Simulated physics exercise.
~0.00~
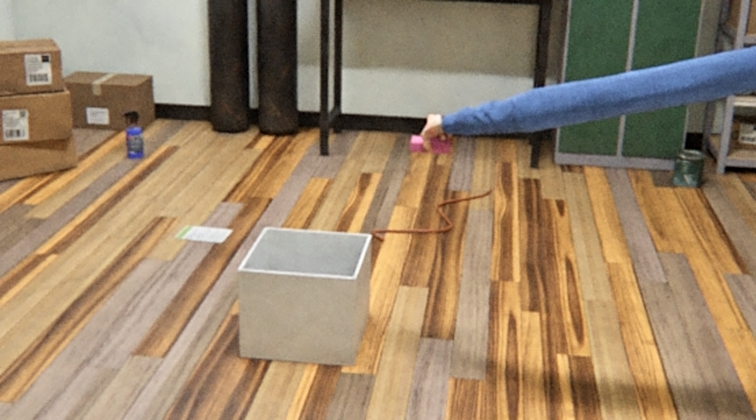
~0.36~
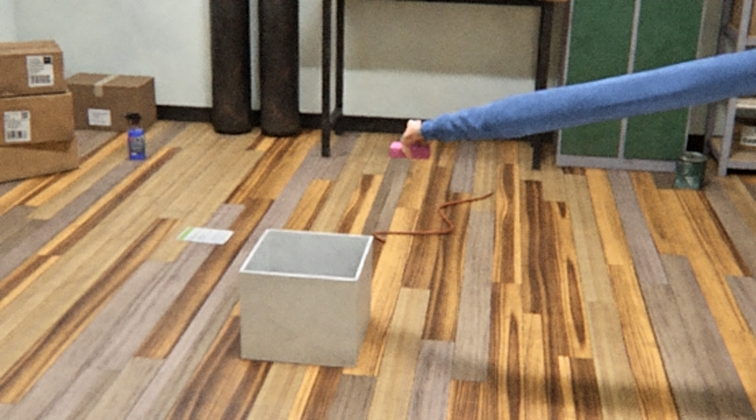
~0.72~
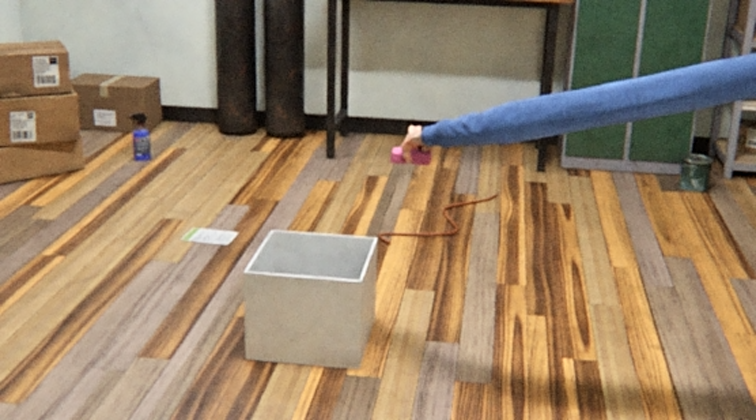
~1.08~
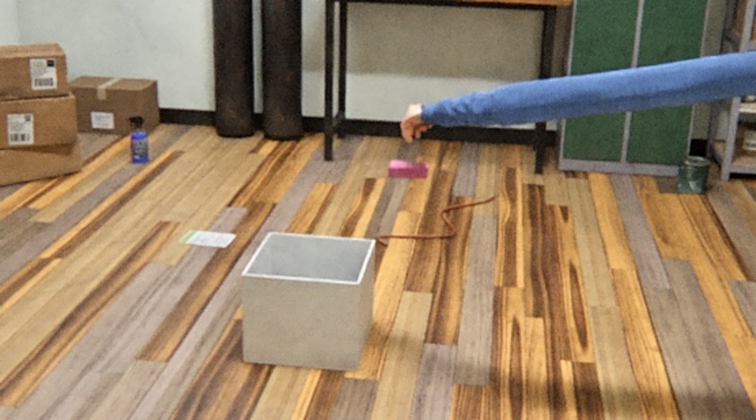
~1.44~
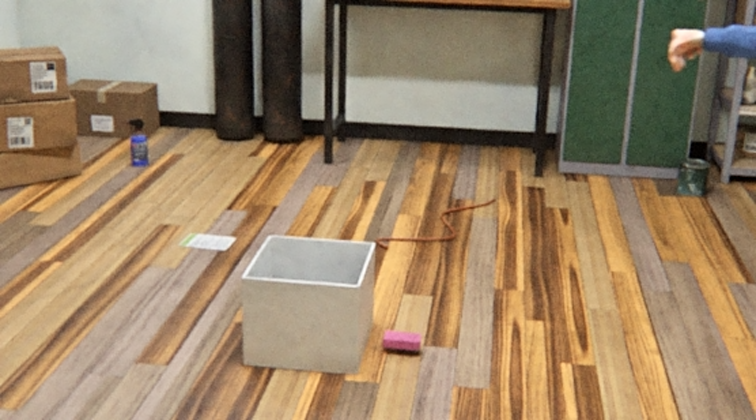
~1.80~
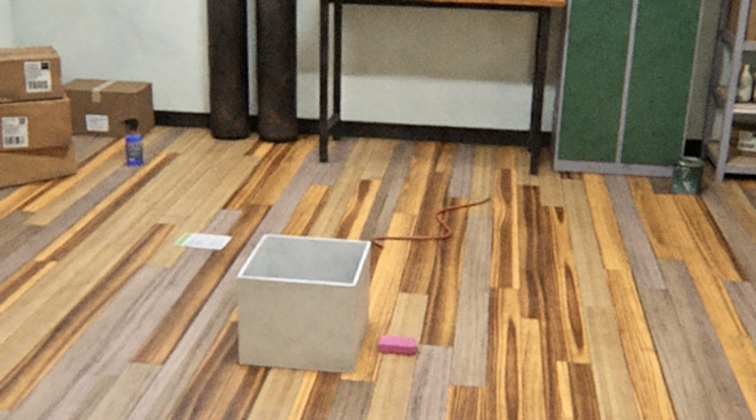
We see an outstretched arm holding a pink sponge above a wooden floor, moving it slightly left behind an open grey basket. The hand lets go and draws back to the right, and the sponge drops, ending up outside the basket, just to its right.
